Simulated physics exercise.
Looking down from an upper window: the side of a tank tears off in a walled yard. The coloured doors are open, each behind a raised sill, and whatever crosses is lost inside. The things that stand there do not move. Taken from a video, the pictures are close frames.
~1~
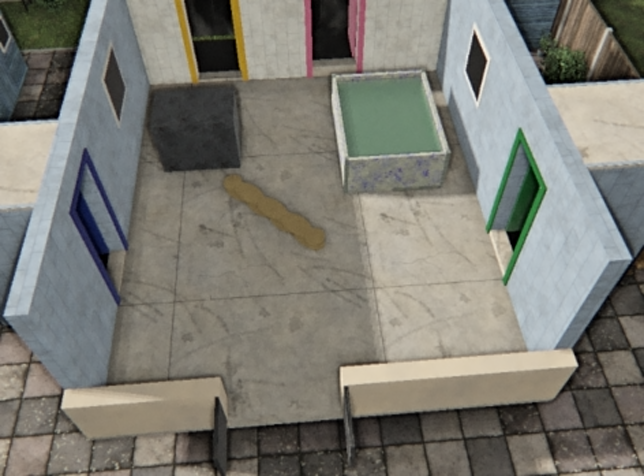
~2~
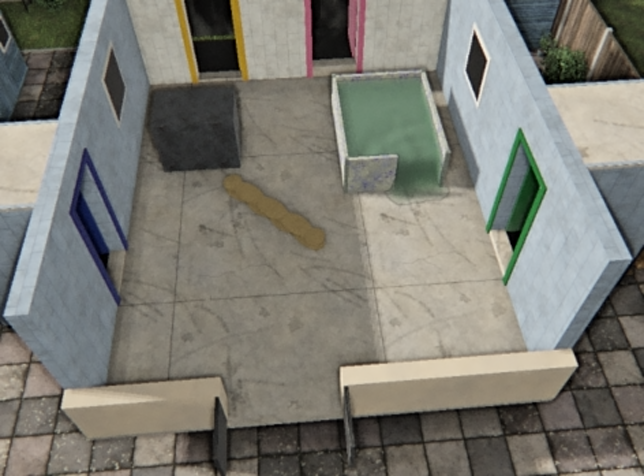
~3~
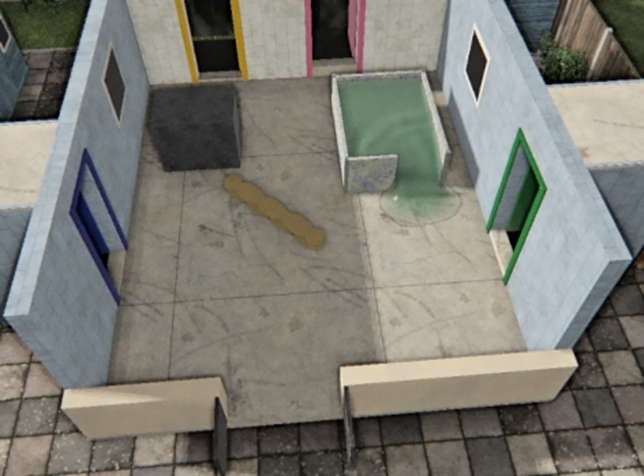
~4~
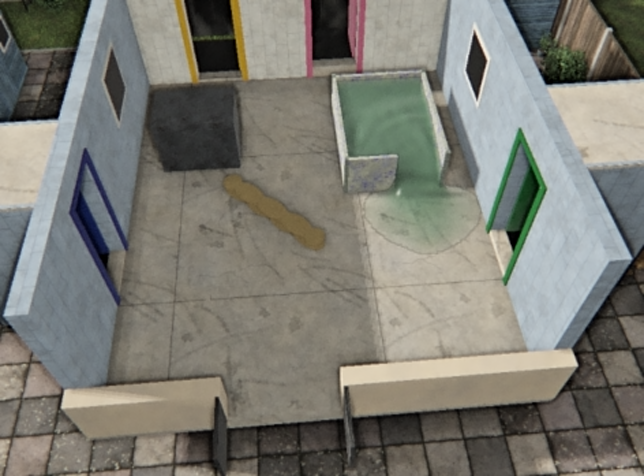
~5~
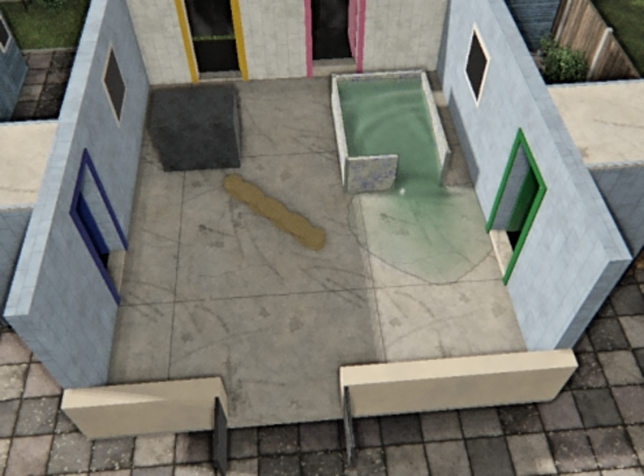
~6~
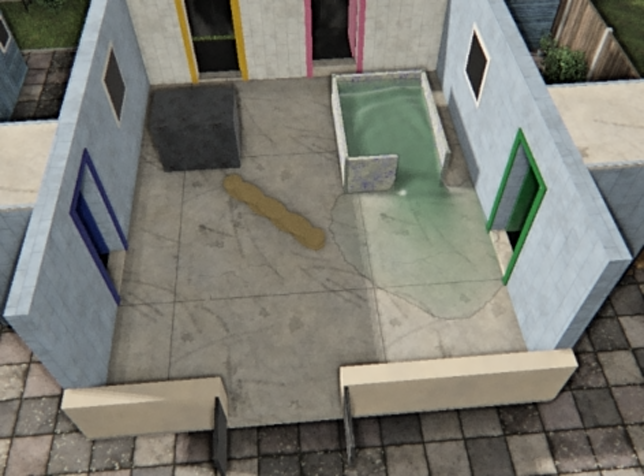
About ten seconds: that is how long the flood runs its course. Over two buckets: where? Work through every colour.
Result: Pink door: Not over the line on that one, yellow door: Not over the line on that one, blue door: Over the line on that one, green door: Over the line on that one.
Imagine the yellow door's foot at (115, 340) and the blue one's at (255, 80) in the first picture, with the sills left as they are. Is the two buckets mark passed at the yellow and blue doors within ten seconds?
Well, the yellow one crosses the threshold, while the blue one stays short of the threshold.
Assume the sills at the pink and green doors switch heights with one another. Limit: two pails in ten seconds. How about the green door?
As far as I can tell, the green one doesn't reach it.
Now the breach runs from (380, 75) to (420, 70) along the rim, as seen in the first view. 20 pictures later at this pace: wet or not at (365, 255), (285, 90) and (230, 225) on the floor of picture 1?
Unwetted, submerged, unwetted.
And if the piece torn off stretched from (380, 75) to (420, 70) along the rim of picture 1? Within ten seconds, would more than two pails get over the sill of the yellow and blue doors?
My reading: The yellow door takes more, the blue door is under.
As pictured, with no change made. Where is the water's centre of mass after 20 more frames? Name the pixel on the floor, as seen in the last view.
It is near (396, 233).
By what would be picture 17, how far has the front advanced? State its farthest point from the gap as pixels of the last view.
I'd say at around (281, 396).
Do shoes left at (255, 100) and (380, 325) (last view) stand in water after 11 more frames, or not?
The first is spared, the second inundated.
A moment on, water covers 25 % of the floor; the pink door not reached, the yellow door not reached, the blue door not reached, the green door under two buckets in.
Next, water covers 30 % of the floor; the pink door not reached, the yellow door not reached, the blue door not reached, the green door over two buckets in.
Then, water covers 40 % of the floor; the pink door not reached, the yellow door not reached, the blue door not reached, the green door over two buckets in.
Later, water covers 65 % of the floor; the pink door not reached, the yellow door not reached, the blue door over two buckets in, the green door far over two buckets in.
In the end, water covers 80 % of the floor; the pink door not reached, the yellow door wet at the sill, nothing in, the blue door over two buckets in, the green door far over two buckets in.
